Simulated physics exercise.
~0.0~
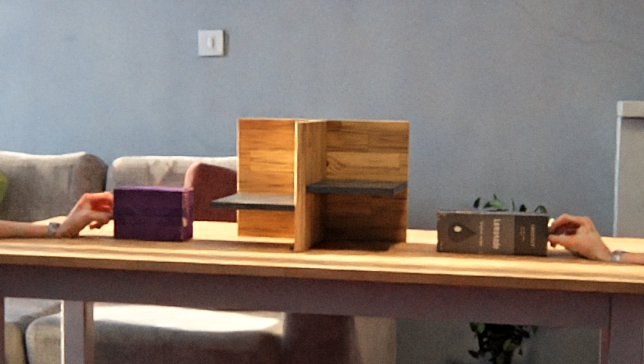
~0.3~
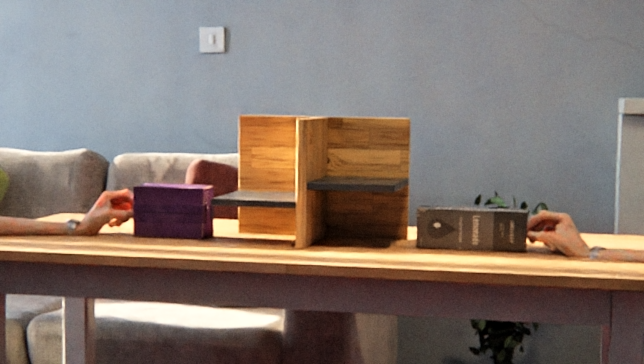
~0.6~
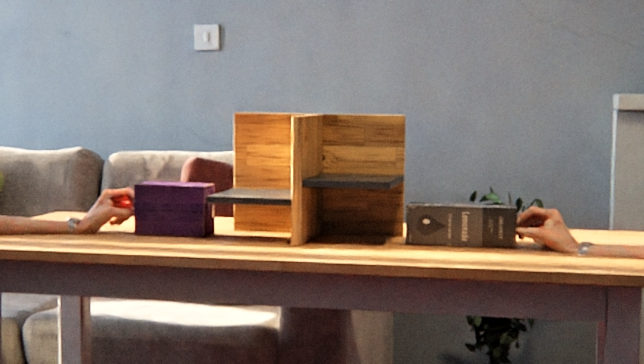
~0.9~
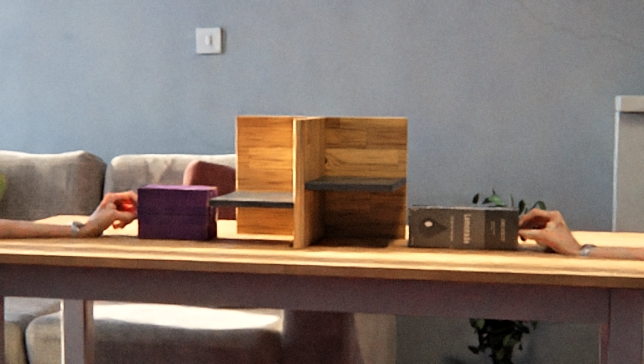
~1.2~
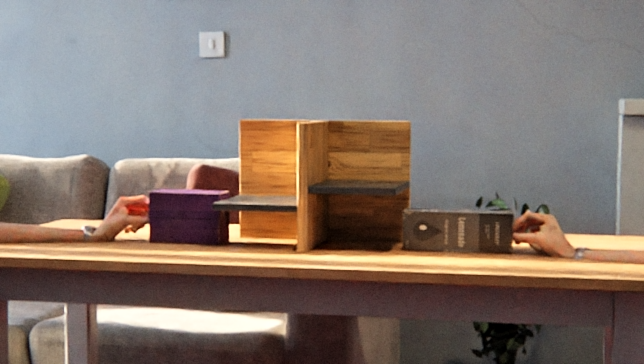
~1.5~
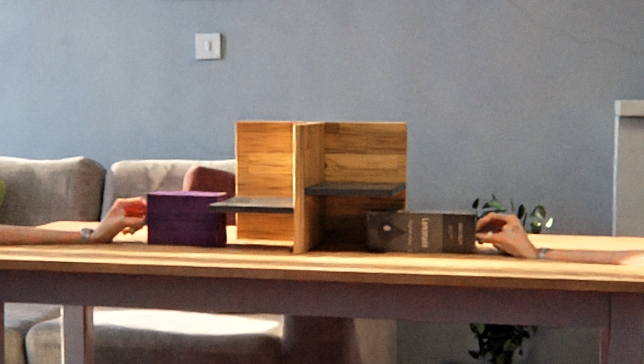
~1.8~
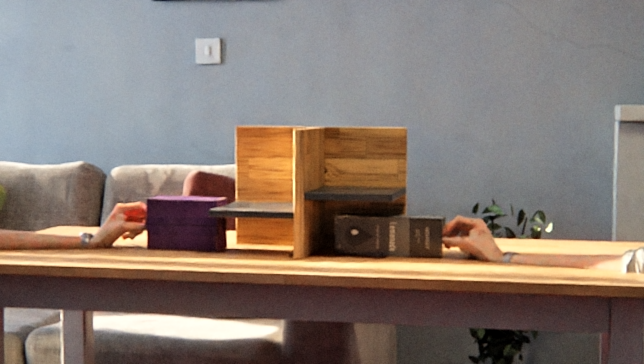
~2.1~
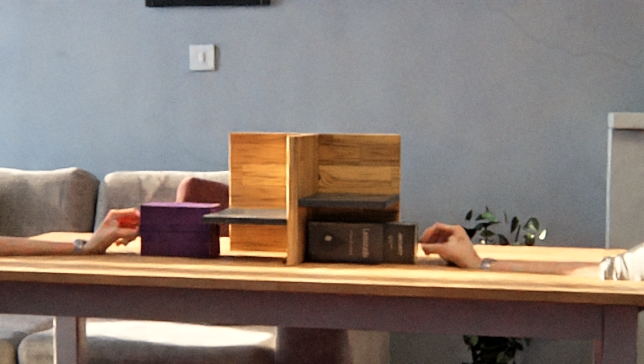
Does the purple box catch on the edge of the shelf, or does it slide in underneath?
The purple box catches on the edge of the left shelf and stays outside, while the grey carton slides in under the right one.
